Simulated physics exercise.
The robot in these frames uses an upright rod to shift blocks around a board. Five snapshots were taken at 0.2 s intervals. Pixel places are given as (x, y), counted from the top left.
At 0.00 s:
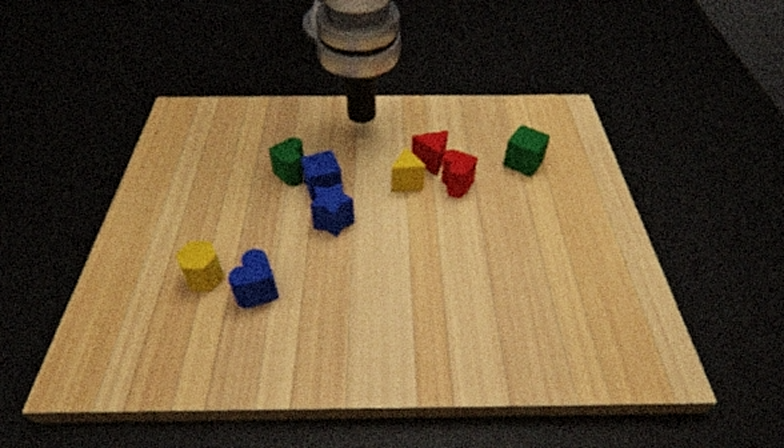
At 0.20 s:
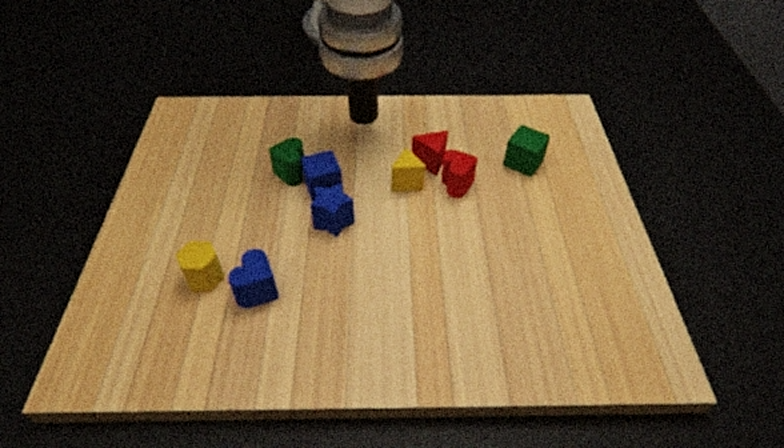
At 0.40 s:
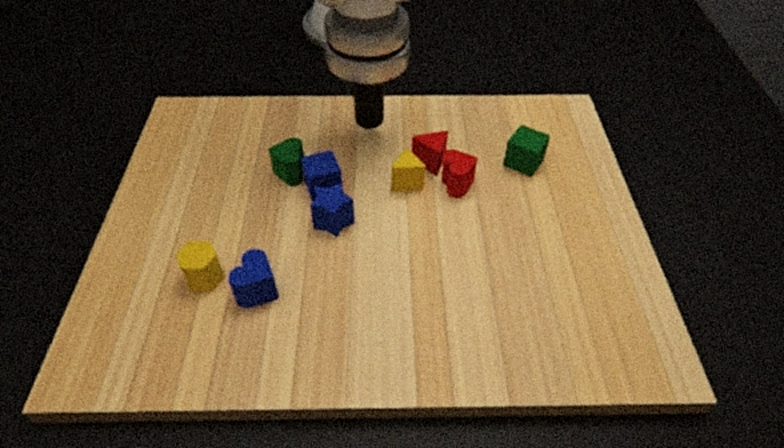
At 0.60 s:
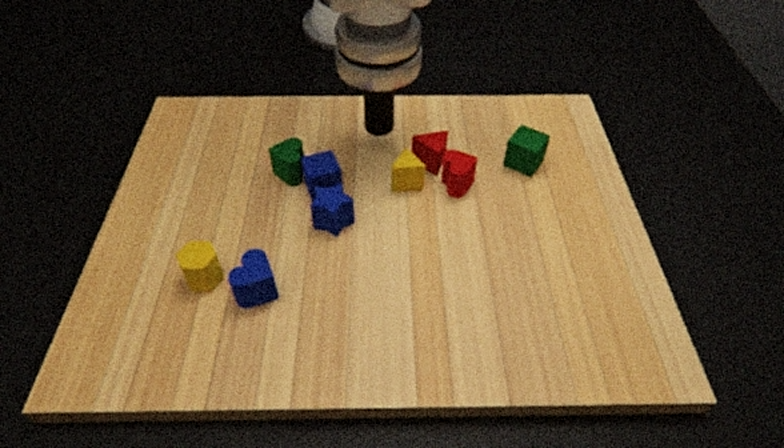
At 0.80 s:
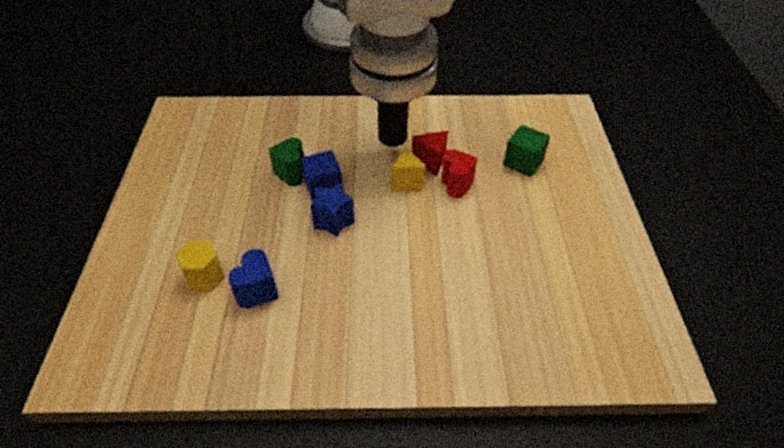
The robot's dark rod moves right and toward the viewer, nearing the still yellow triangular block.
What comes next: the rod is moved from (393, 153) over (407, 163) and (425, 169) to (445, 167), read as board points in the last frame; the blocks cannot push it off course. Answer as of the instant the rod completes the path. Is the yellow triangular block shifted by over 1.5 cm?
No.
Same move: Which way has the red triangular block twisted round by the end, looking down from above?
Rotates counter-clockwise.
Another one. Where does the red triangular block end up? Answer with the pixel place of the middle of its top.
The centre of its top will be at (475, 143).
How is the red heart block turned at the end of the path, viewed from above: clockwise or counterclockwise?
The block spins clockwise.
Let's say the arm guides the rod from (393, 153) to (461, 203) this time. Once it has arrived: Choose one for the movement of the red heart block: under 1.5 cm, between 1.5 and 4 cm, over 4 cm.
Band: 1.5 to 4 cm.
On the path given first. Halfway along, rod (416, 153); yellow triangular block (411, 166), turned 25° clockwise; red triangular block (450, 142), turned 40° anticlockwise; red heart block (471, 163), turned 30° clockwise.
At the end, rod (447, 153); yellow triangular block (413, 166), turned 40° clockwise; red triangular block (475, 143), turned 65° anticlockwise; red heart block (476, 165), turned 50° clockwise; green square unmoved.
